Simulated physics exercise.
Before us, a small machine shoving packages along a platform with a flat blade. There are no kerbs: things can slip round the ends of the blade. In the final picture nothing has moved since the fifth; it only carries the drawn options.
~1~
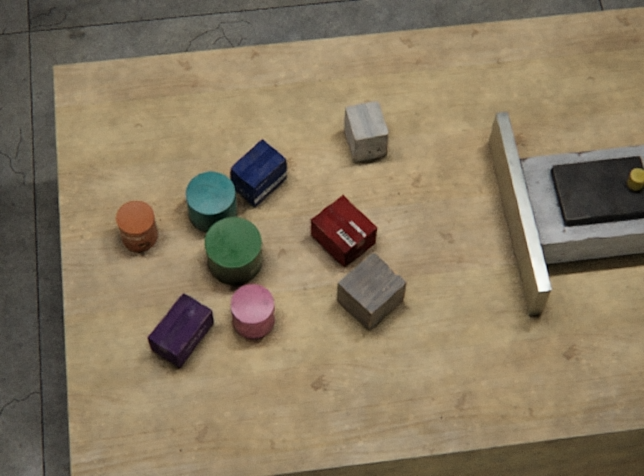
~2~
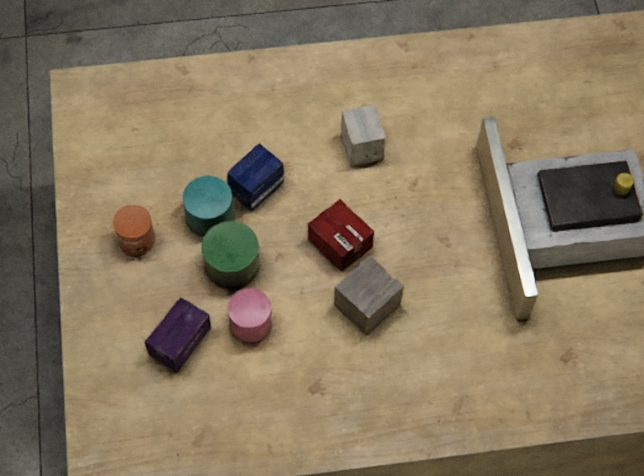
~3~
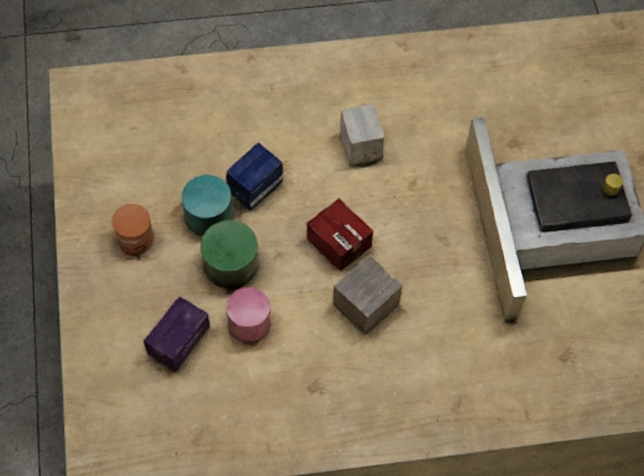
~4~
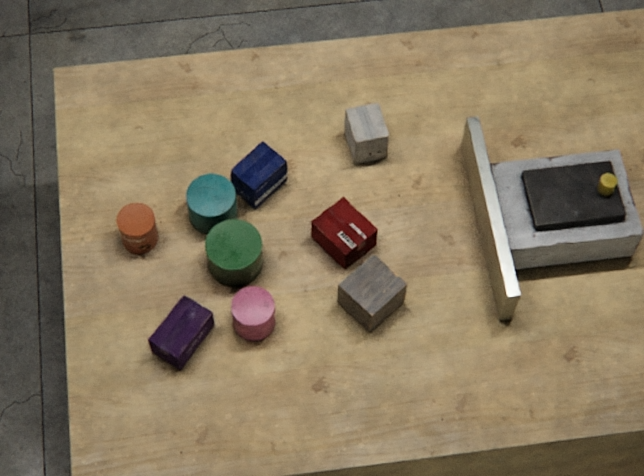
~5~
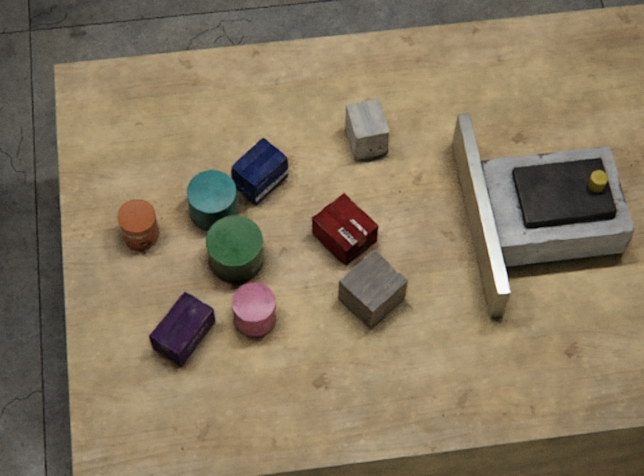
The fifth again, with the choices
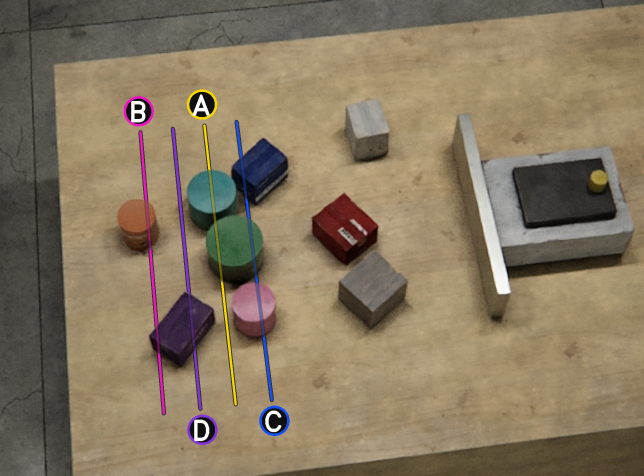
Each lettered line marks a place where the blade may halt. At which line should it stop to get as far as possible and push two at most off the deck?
Stop at B.
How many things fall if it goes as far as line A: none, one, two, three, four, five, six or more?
By then, none.
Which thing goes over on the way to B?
It is the orange pail.
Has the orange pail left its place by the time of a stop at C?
No.
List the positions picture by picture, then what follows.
In the first picture, robot (596, 190); orange pail (138, 227); red parcel (344, 231).
In the second picture, robot (583, 195); pink canister (250, 316).
In the third picture, robot (571, 195); white box (362, 135).
In the fourth picture, robot (566, 195); grey crate (372, 293).
In the fifth picture, robot (557, 192); blue box (259, 172); orange pail (139, 226); red parcel (345, 230).
On the marked copy, A at (219, 257); B at (152, 265); C at (253, 253); D at (186, 261).
Taking B. A third of the way, robot (441, 205); white box (344, 126); grey crate (334, 290).
Two thirds of the way, robot (322, 219); orange pail (132, 227); purple parcel (146, 332).
When it is over, robot (229, 229); orange pail over the edge; green pail (76, 268); one fallen.
As for the rest, A is within the limit but short; C is within the limit but short; D is within the limit but short.
